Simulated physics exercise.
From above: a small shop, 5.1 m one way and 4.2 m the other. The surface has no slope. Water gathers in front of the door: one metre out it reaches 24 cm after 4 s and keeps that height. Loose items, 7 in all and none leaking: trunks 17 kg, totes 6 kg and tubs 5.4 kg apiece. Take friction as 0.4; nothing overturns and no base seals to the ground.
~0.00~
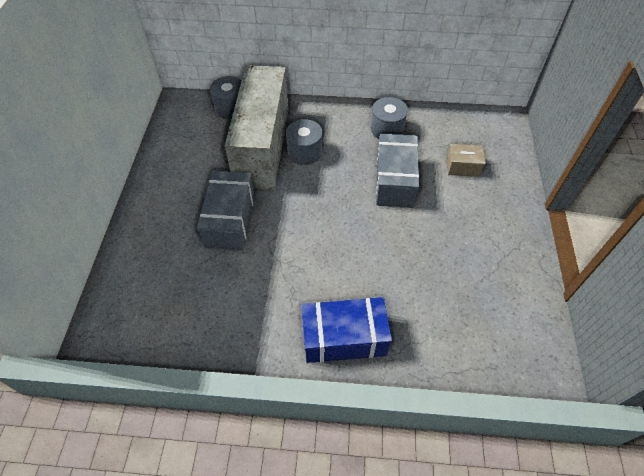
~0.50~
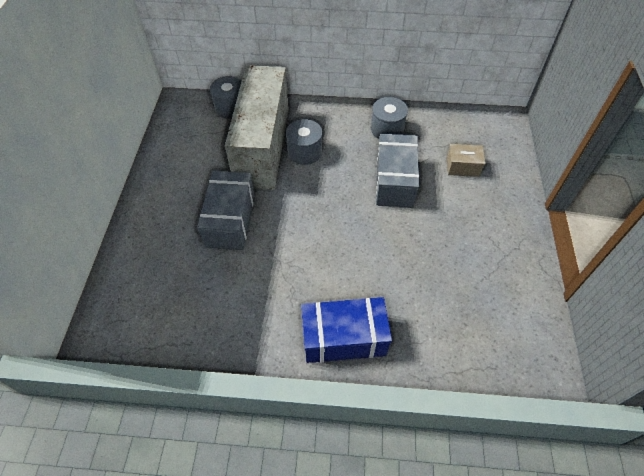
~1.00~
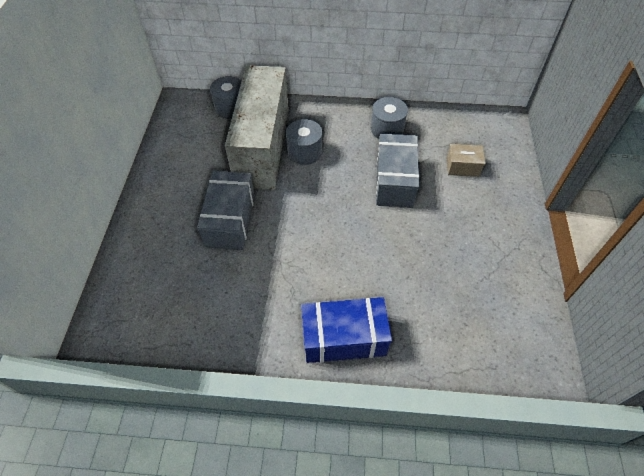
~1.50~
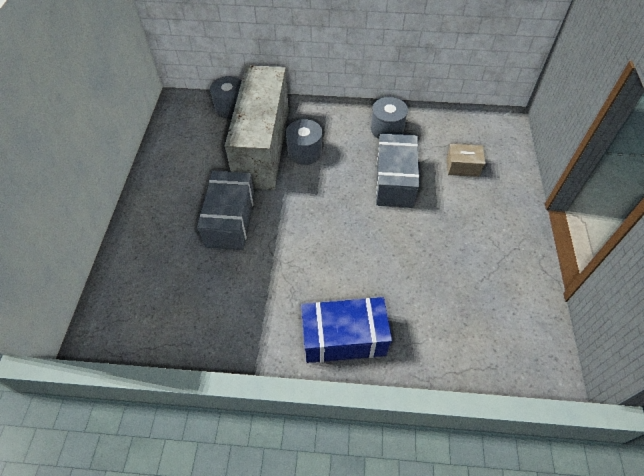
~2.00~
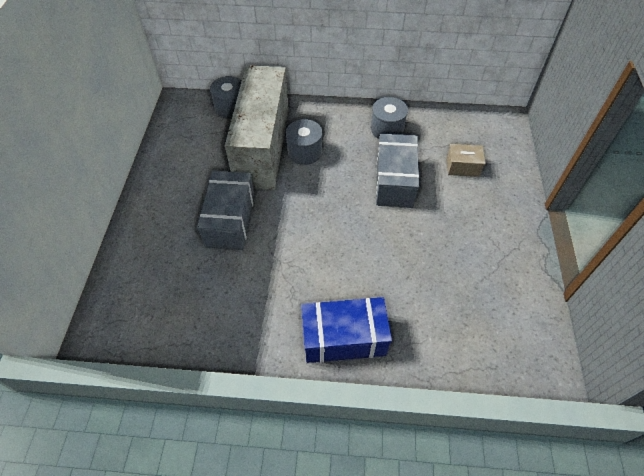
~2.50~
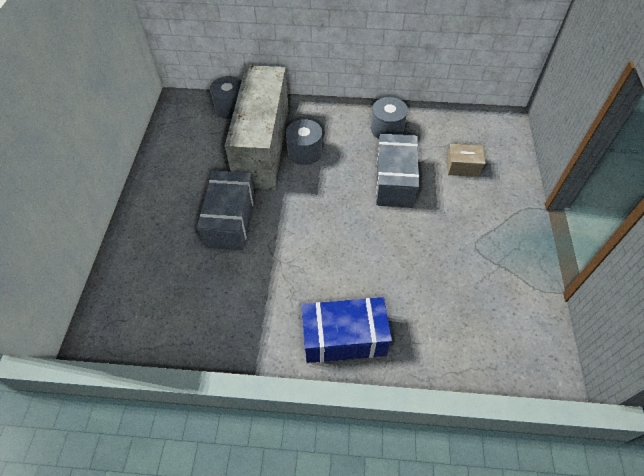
A blue trunk with white straps sits near the front of a small walled shop, seen from high above by a camera that stays still. Behind it are two dark grey trunks, a long pale block, round dark tubs and a small tan box, with a brown-framed doorway at right. The paving outside turns from pinkish to blue-green, then shallow water spreads in through the doorway, while every object stays put.
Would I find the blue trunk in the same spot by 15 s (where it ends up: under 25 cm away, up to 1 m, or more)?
The blue trunk gets carried off.
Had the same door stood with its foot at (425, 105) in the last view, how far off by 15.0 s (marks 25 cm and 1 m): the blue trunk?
Then the blue trunk ends far away.
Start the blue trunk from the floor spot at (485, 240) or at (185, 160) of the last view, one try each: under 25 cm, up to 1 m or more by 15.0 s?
In that order: It travels far; it slides a little.
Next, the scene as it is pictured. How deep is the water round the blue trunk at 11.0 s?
About 11 cm.
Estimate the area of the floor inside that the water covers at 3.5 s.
Roughly 3.5 m2.
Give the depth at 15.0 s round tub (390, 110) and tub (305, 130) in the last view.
Roughly 8 and 11 cm.
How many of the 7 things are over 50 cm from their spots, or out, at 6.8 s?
4 of them.
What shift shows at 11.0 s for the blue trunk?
Roughly 200 cm by then.
After 3.5 s the blue trunk is near (346, 322), 0.0 m from its start, aground; 0 afloat.
After 6.8 s the blue trunk is near (290, 334), 0.5 m from its start, aground; 2 afloat.
After 11.0 s the blue trunk is near (158, 265), 1.9 m from its start, afloat; 6 afloat.
After 15.0 s the blue trunk is near (132, 195), 2.7 m from its start, afloat; 7 afloat.
